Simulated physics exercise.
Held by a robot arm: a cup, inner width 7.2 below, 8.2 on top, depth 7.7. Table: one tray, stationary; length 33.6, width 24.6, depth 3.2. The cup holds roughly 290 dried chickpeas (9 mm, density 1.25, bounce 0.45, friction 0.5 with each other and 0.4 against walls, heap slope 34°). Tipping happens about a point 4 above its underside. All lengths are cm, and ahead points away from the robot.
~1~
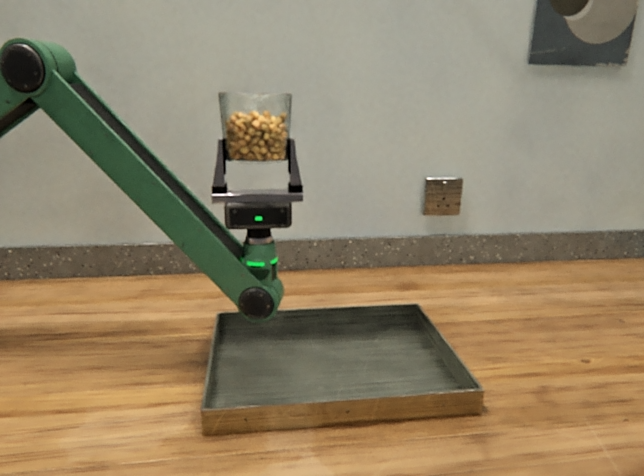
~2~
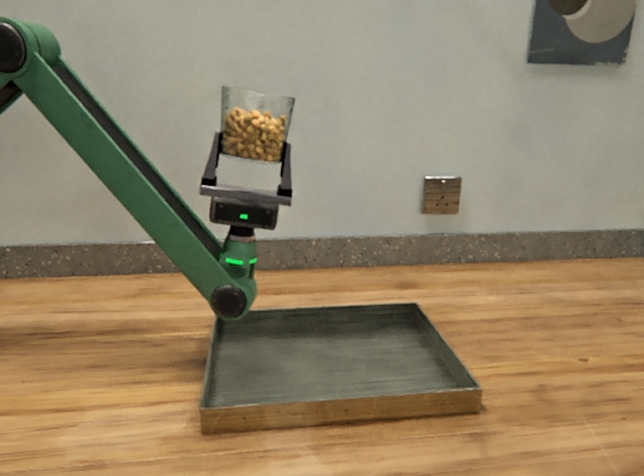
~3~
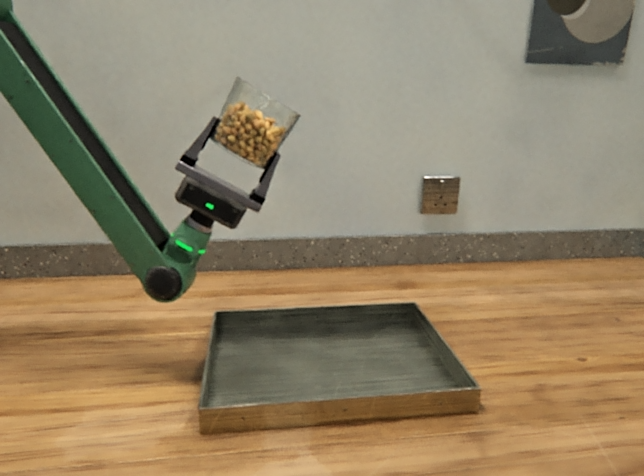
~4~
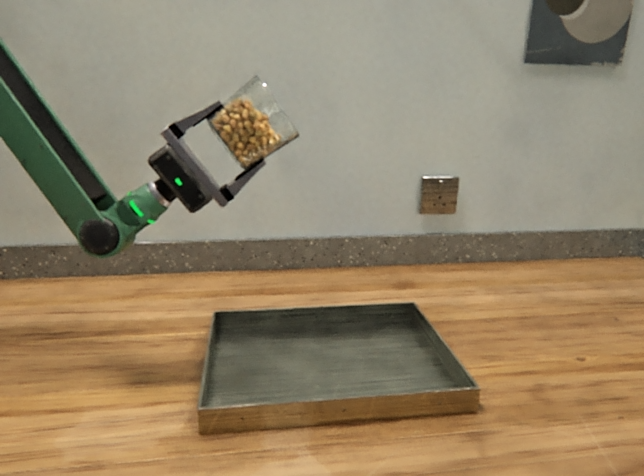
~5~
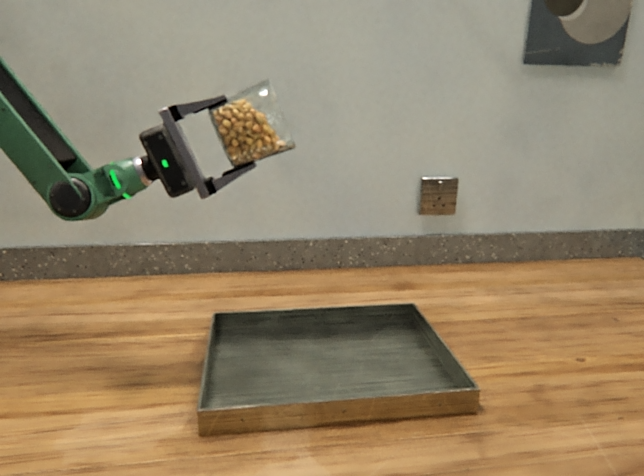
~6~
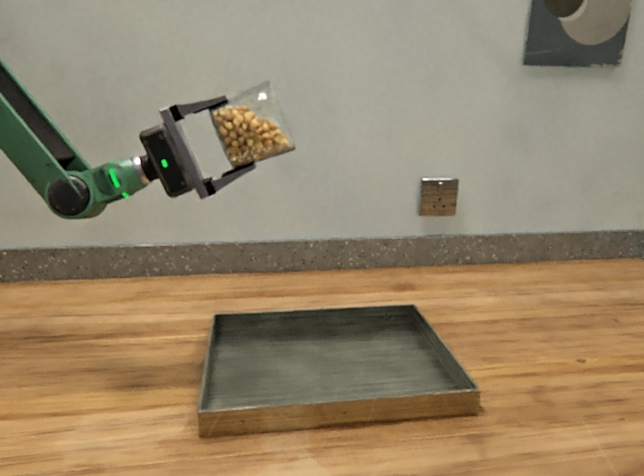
Green robot arm tilting a clear cup of dried chickpeas steeply to the right above an empty tray on a wooden surface.
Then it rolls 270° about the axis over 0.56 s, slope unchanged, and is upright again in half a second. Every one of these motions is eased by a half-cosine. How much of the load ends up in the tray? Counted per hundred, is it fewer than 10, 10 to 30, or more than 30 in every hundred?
Fewer than 10 in every hundred.
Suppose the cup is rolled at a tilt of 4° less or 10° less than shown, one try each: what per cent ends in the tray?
Some 0 and 0 per cent.
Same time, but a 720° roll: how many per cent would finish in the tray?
In that case you'd get close to 5 per cent.
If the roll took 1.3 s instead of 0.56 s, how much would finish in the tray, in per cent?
I'd expect approximately 15 per cent then.
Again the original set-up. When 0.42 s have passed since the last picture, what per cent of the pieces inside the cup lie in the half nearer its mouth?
35 %, about.
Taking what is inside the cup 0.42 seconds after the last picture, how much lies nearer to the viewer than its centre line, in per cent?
40 %.
Then, 0.42 s after the last picture, tipped 69°, highest piece 37 above the table; 283 in the cup, 1 in the tray, 5 in flight or on a rim.
Then, 0.85 s after the last picture, tipped 26°, highest piece 37 above the table; 273 in the cup, 15 in the tray, 1 in flight or on a rim.
Then, 1.26 s after the last picture, upright, highest piece 37 above the table; 273 in the cup, 16 in the tray.
Then, 1.96 s after the last picture, upright, highest piece 37 above the table; 273 in the cup, 16 in the tray.
Final count, 273 in the cup, 16 in the tray. That is 6 % in the tray.
